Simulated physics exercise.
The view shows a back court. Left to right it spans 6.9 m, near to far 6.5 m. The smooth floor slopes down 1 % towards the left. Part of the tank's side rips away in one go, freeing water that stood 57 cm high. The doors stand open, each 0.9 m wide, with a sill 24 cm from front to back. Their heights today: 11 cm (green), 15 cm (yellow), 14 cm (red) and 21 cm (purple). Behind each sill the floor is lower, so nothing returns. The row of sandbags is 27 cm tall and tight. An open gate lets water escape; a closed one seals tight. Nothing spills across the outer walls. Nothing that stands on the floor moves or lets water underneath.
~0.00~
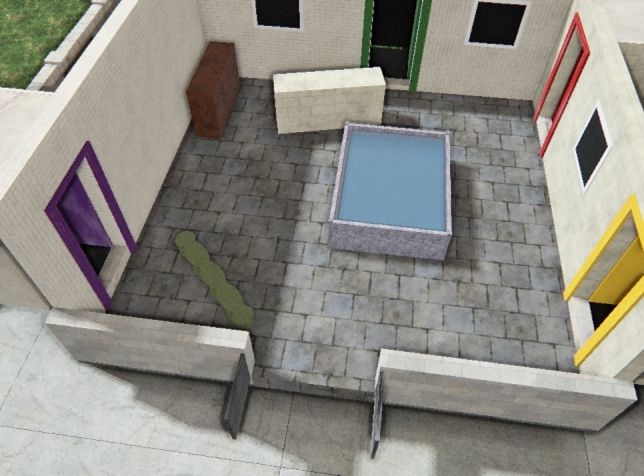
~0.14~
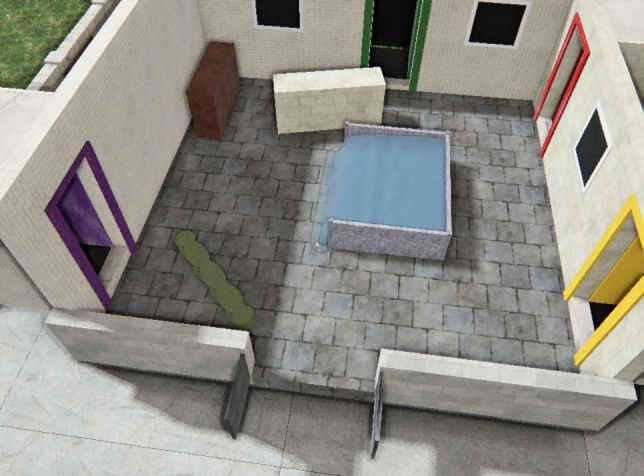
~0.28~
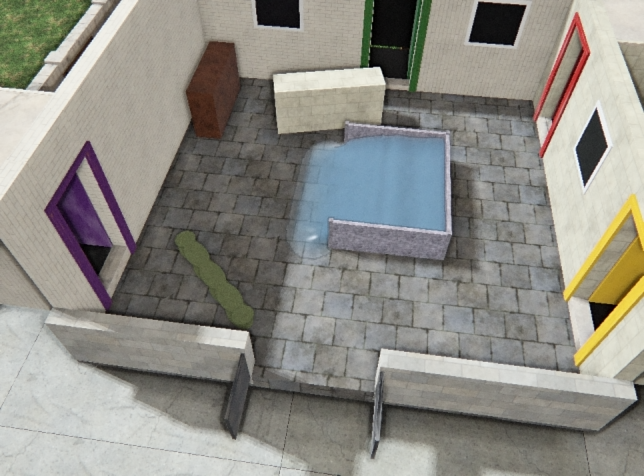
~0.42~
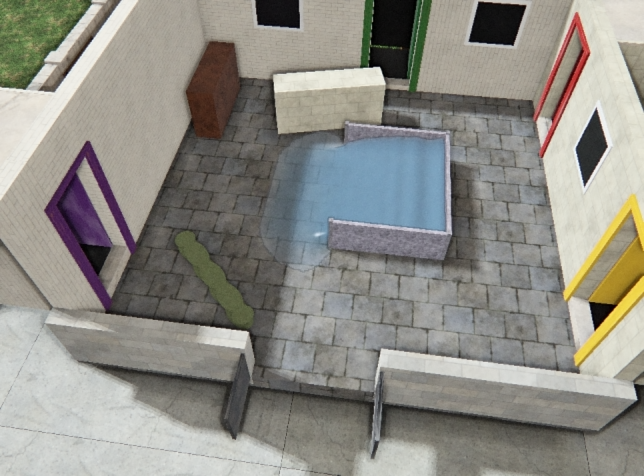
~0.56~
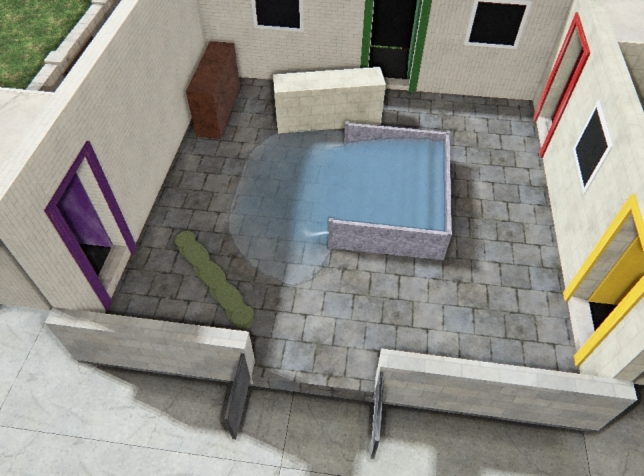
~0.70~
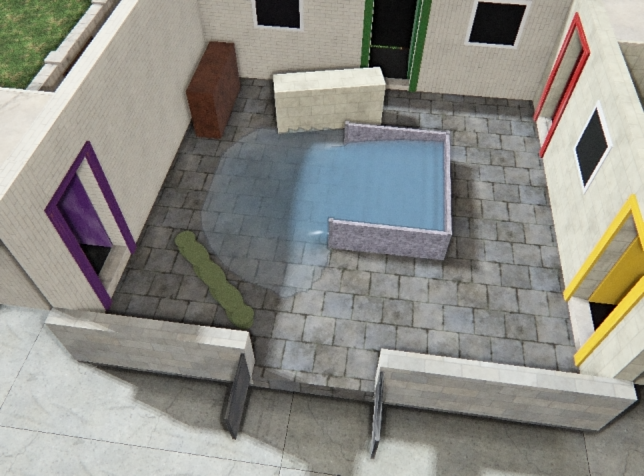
Water pouring out of the open left side of a stone tank, spreading leftward in a thin sheet across a paved courtyard.
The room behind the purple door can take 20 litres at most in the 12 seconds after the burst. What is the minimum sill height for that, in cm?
It would have to be roughly 8.5 cm high.
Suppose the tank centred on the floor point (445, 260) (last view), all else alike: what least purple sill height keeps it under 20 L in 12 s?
Some 8.5 cm.
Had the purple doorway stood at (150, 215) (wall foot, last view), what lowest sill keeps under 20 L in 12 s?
About 27 cm.
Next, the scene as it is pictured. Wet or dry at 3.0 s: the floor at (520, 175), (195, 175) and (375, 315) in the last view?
In that order: Still dry, flooded, dry.
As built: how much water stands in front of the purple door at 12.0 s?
Roughly 6.5 cm deep.
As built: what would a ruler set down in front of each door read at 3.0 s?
In cm: Green 0, yellow 0, red 0, purple 11.
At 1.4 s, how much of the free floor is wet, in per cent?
About 25 per cent.
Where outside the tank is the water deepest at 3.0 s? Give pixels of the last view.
At about (212, 75).
After 1.4 s water covers 25 % of the floor, deepest (35 cm) near (162, 187); it has not reached the purple door.
After 3.0 s water covers 45 % of the floor, deepest (35 cm) near (212, 75); 11 cm at the purple door, 0 litres in over its 21 cm sill.
After 12.0 s water covers 95 % of the floor, deepest (9 cm) near (94, 339); 7 cm at the purple door, 0 litres in over its 21 cm sill.
At the purple door as built, the water arrived by 1.7 s and peaked near 13 cm at 6.6 s.
Run again over the same 12 s with other heights there, 42 litres in over 7 cm, 12 litres over 9.5 cm. The limit of 20 litres is kept from about 8.5 cm up.
